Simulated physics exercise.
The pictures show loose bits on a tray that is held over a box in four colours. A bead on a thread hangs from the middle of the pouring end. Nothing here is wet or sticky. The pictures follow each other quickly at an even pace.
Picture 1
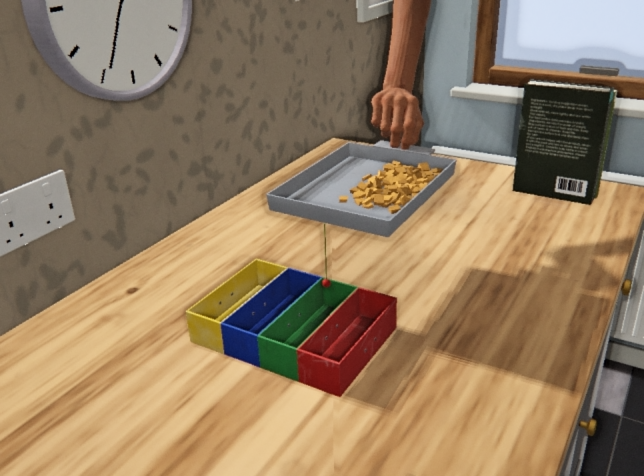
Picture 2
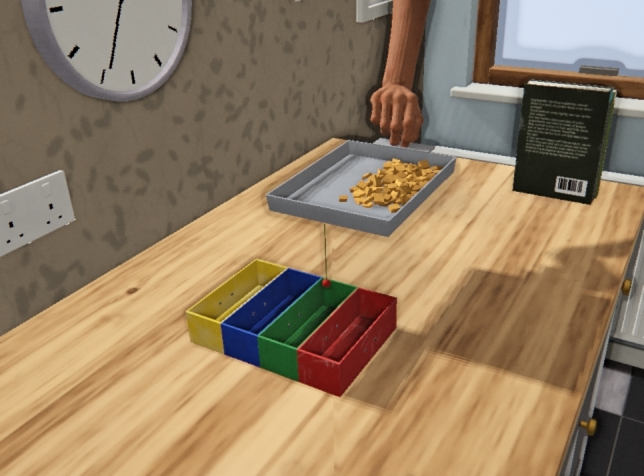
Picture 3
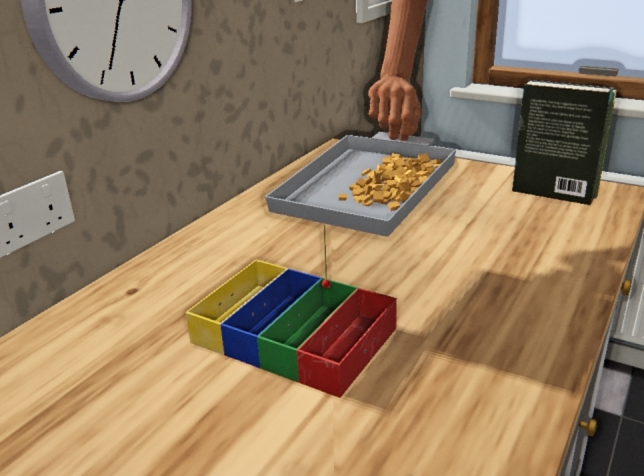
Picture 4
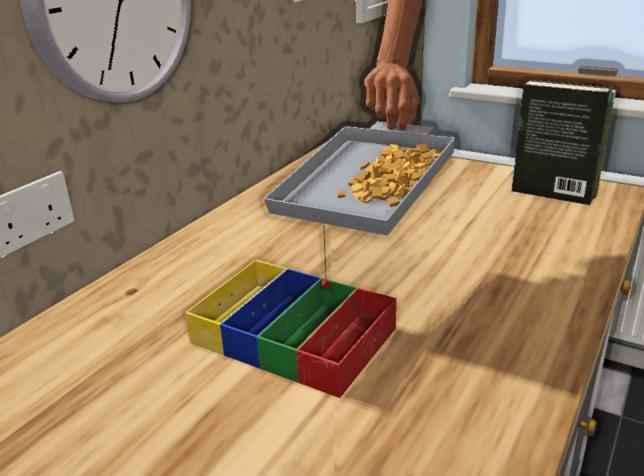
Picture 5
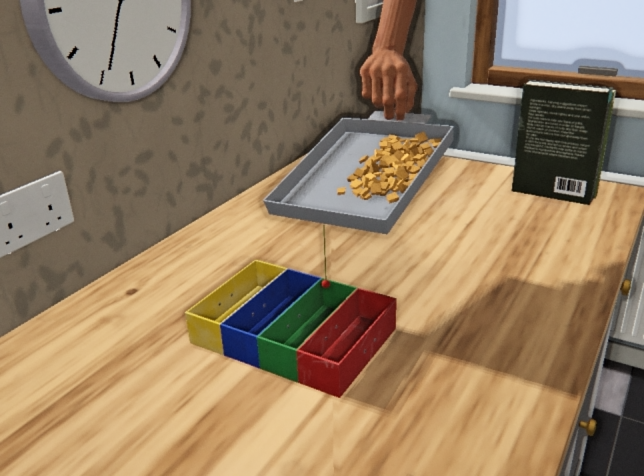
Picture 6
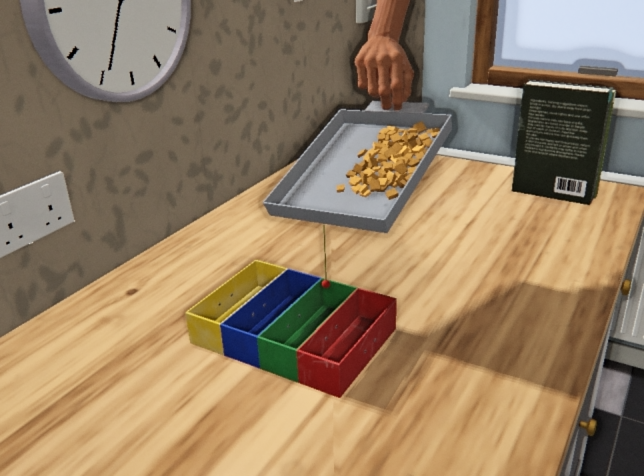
Grey tray of cereal pieces tilting gradually as a hand raises its far end above a yellow, blue, green and red box.
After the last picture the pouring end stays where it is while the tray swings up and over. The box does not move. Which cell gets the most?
It favours the blue compartment.
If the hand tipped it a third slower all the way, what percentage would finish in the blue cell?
Some 40 per cent.
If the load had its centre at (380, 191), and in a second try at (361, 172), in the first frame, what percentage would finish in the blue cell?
In turn 50 and 60 in a hundred.
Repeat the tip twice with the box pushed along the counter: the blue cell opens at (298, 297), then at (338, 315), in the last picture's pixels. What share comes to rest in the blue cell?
In turn 40 and 10 in a hundred.
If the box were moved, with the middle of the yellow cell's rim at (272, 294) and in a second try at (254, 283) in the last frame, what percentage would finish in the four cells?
First some 100, then 100 per cent.
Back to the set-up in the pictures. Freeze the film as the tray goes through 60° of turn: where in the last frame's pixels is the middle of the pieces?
Near (316, 204).
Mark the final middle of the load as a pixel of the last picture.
Close to (276, 335).
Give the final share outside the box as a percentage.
Close to 0 per cent.
Soon, tray tipped steeply; nearly all on the tray; a small part falling or outside the box.
A while on, tray tipped right over; most on the tray; a small part in the blue cell; a small part in the yellow cell; a stray few in the green cell; a stray few in the red cell.
Towards the end, tray tipped past a quarter turn; about half in the blue cell; about a third in the green cell; a small part in the yellow cell; a small part in the red cell.
Finally, tray tipped past a quarter turn; about half in the blue cell; about a third in the green cell; a small part in the yellow cell; a small part in the red cell.
